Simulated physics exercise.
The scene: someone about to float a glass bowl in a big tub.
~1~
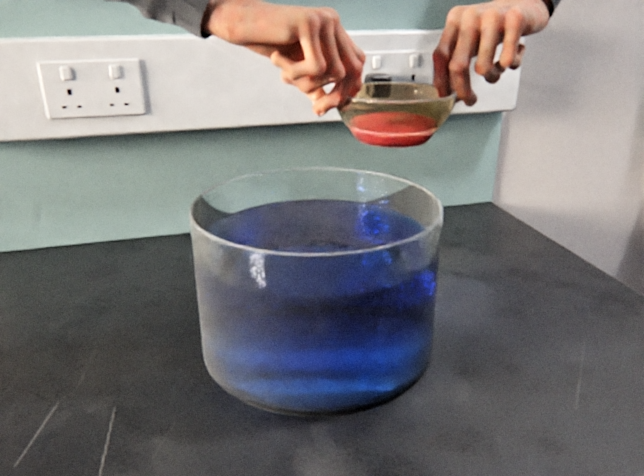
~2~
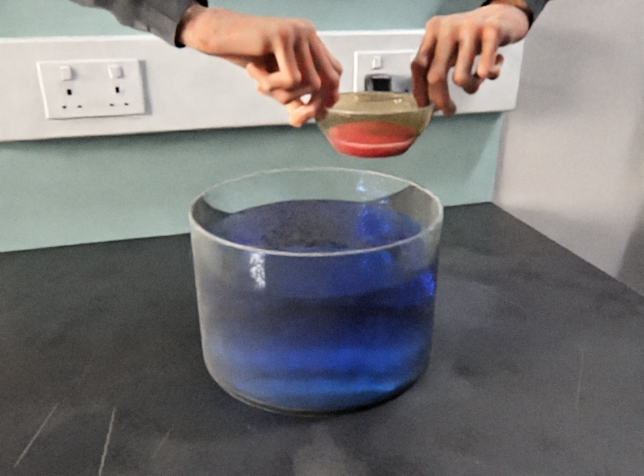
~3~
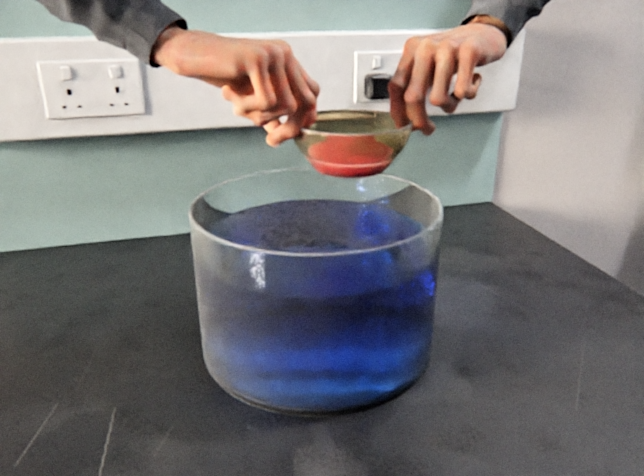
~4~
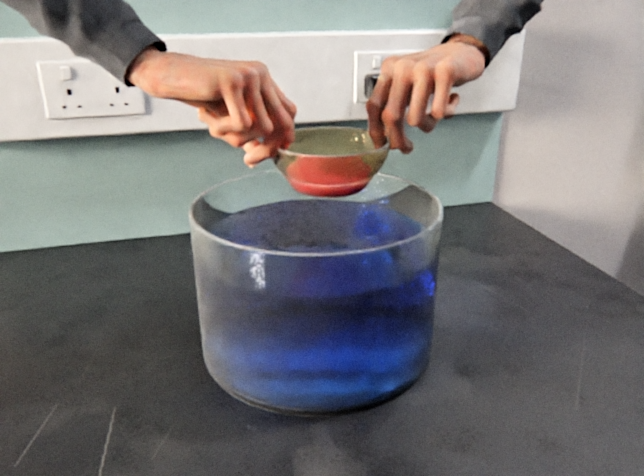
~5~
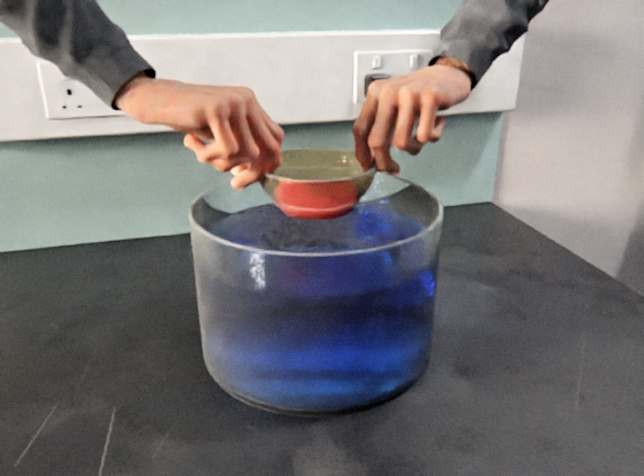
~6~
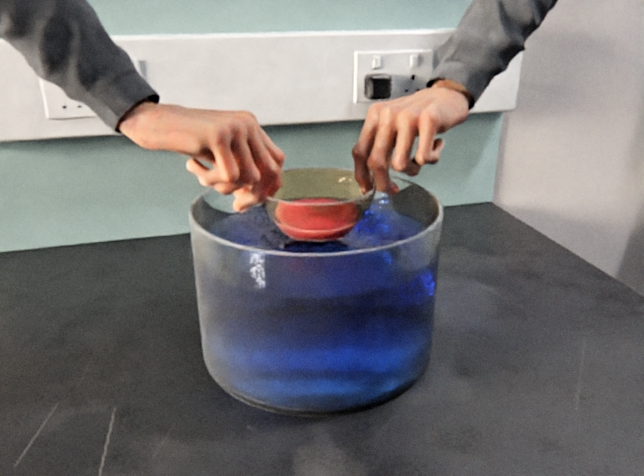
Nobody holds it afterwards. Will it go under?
The bowl rides on the surface.
Soon after, the bowl dips into the dyed water.
Later, it bobs and steadies.
In the end, the bowl floats with about half of its side showing.
